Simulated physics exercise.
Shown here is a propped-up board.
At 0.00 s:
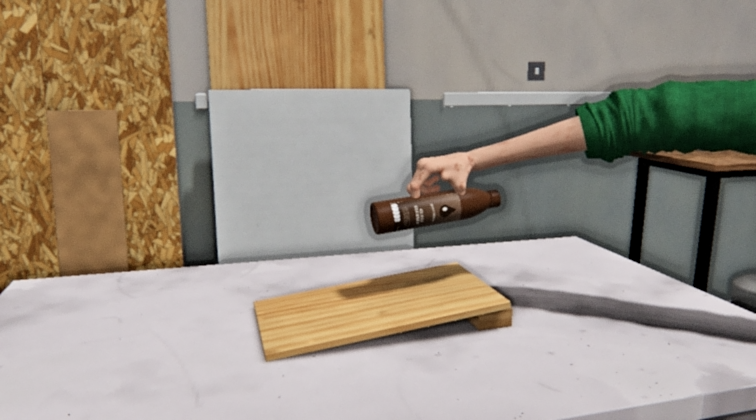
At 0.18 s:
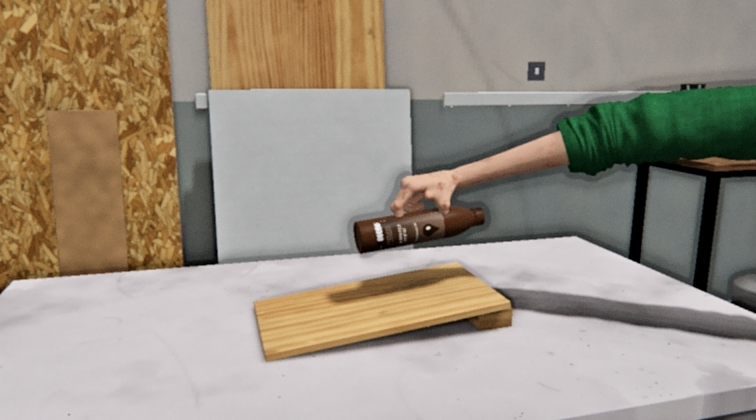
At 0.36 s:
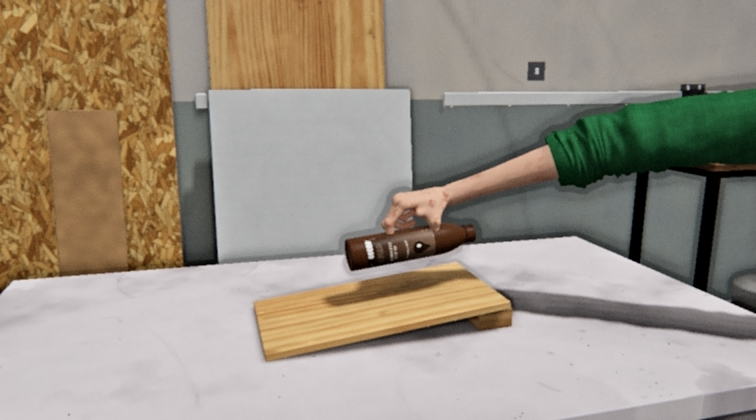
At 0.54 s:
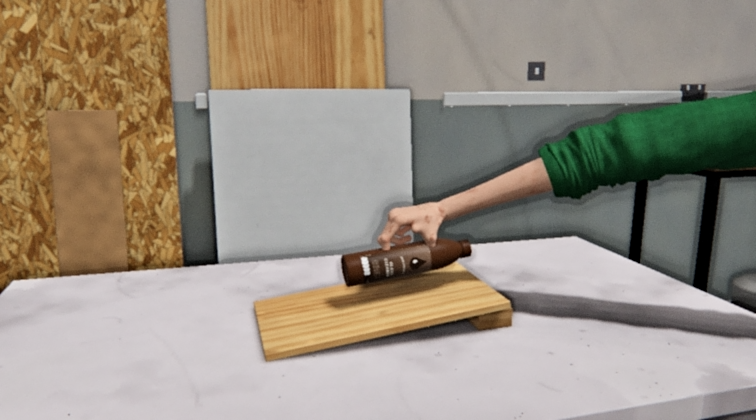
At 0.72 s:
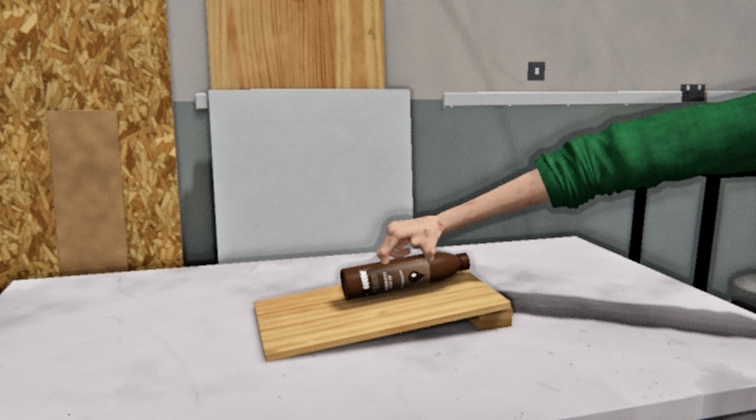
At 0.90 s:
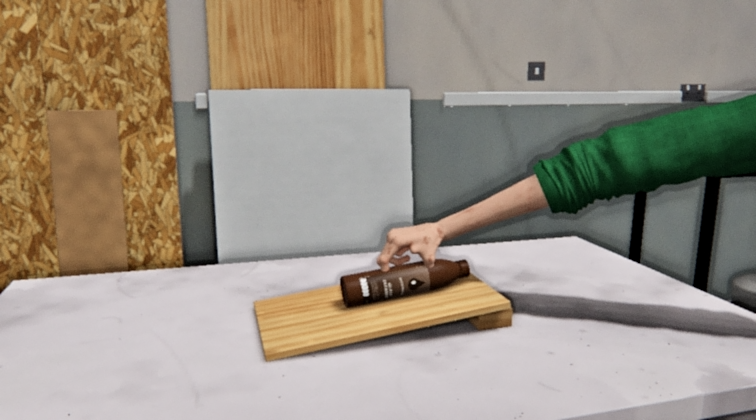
A hand in a green sleeve, reaching in from the right, lowers a brown bottle held on its side over a white tabletop in a workshop-like room, seen from a steady, slightly raised viewpoint. A propped-up wooden board lies mid-table before a grey strip, with pale and wood-toned panels behind. The bottle moves down and slightly left, then rests on the board under the hand.
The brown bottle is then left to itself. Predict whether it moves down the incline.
It will hold still.
Around 1.20 s, nothing moves.
Around 1.50 s, brown bottle resting near (406, 280).
Finally (2.0 s), it is still in place. Final places as the last picture's camera would see them, brown bottle near (406, 280). The brown bottle stays where it is put.
